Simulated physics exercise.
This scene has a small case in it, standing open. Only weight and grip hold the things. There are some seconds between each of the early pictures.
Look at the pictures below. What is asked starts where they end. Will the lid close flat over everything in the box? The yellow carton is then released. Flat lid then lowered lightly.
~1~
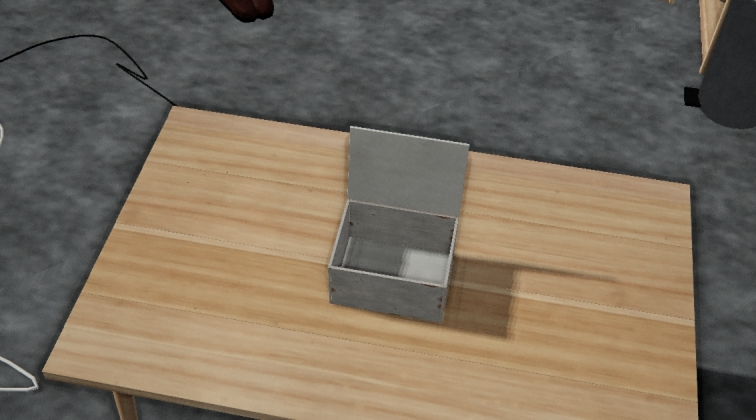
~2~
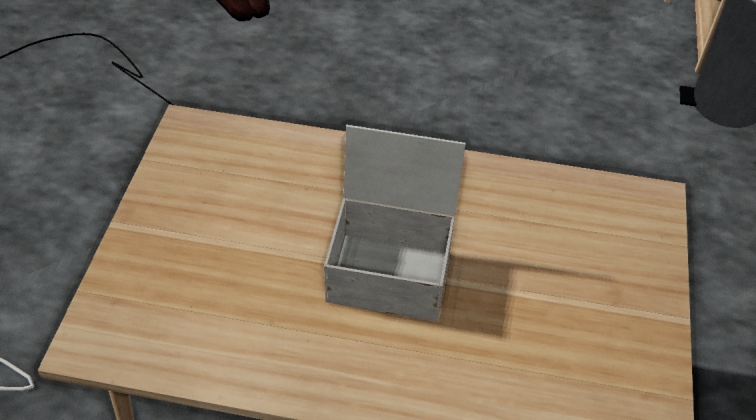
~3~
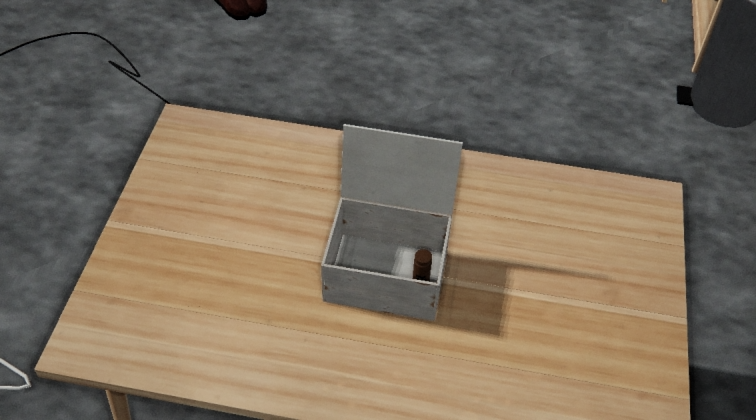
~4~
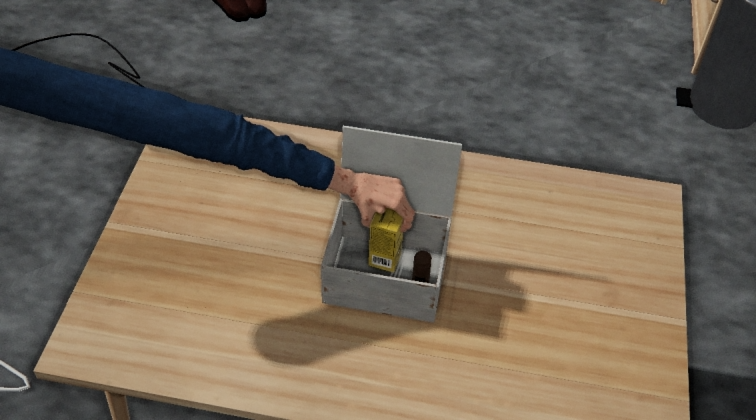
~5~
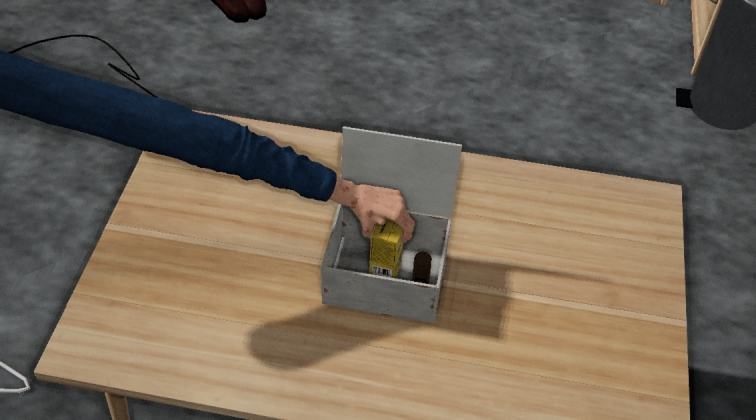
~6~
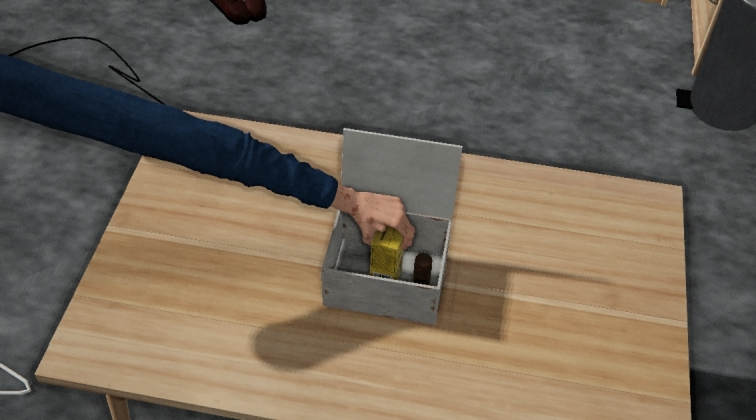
No.
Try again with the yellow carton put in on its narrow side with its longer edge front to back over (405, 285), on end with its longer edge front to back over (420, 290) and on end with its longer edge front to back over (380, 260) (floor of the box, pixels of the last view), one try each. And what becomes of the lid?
The first attempt ends with the lid lying shut, the second with it standing open, and the third with it standing open.
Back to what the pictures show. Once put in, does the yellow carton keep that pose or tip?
As it turns out, it keeps its original angle.
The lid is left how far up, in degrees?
The lid sits around 18° above the rim.
Then, 1.10 s past the last view, lid starting down.
Then, 1.50 s past the last view, lid 66° above the rim.
Then, 1.80 s past the last view, lid 43° above the rim.
Then, 2.00 s past the last view, lid 25° above the rim.
Finally, lid 18° above the rim; both still in place. Final places as the last picture's camera would see them, yellow carton near (387, 257).
